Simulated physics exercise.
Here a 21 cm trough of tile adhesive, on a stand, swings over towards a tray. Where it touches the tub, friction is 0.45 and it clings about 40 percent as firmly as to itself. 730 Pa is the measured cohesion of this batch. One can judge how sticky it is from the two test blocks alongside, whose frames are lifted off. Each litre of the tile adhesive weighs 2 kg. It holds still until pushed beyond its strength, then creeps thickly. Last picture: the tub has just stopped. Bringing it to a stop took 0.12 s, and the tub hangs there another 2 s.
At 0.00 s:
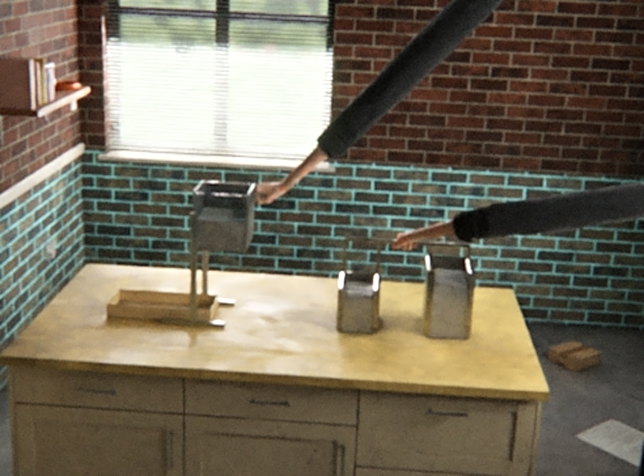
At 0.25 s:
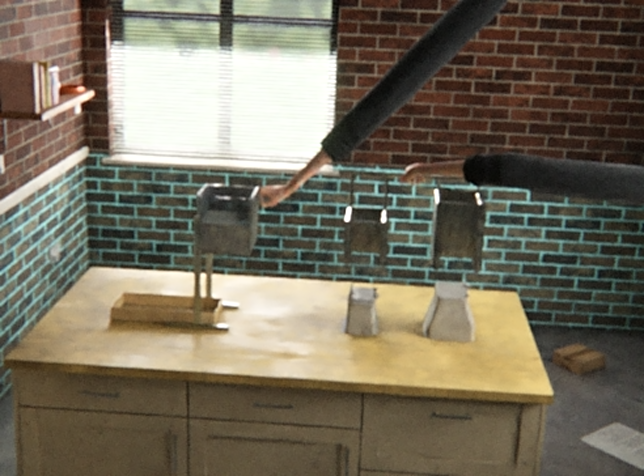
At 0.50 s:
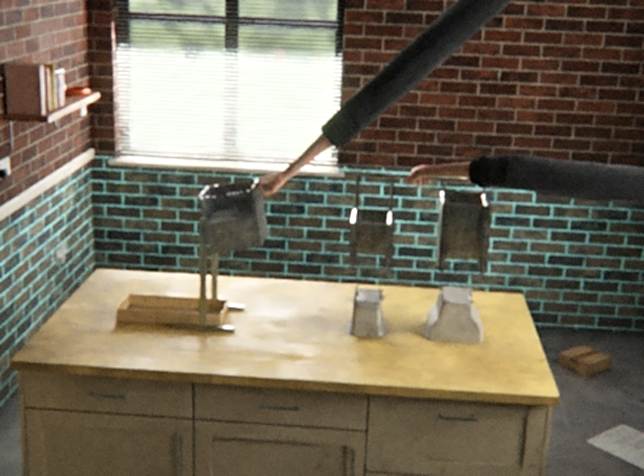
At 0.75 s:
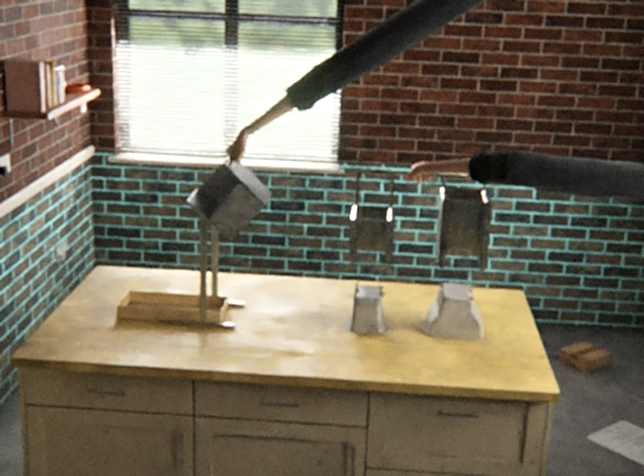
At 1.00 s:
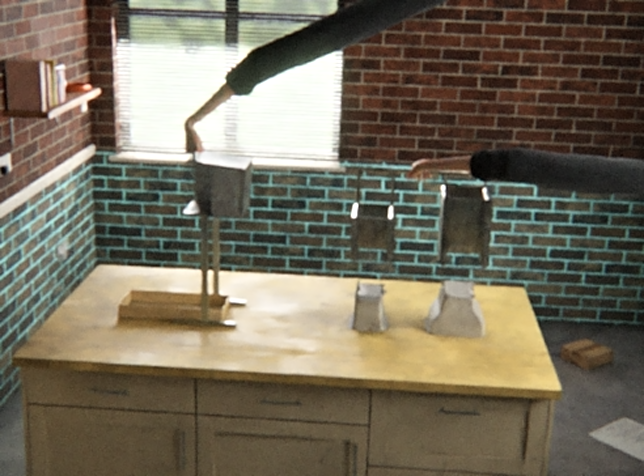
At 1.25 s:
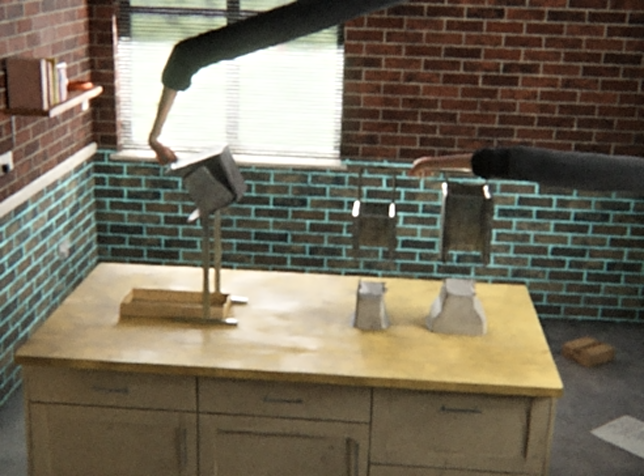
A hand lifts two metal sleeves off grey blocks, then another tilts a raised tub leftward.
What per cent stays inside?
0 %.
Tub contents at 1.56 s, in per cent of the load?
I'd say close to 16 %.
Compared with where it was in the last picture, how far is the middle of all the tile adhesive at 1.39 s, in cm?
Around 9 cm.
After 1.39 s, the tub is at 115 degrees and holds 72 %.
After 1.56 s, the tub is at 115 degrees and holds 16 %.
After 1.73 s, the tub is at 115 degrees and holds 0 %.
After 1.90 s, the tub is at 115 degrees and holds 0 %.
After 3.25 s, the tub is at 115 degrees and holds 0 %.
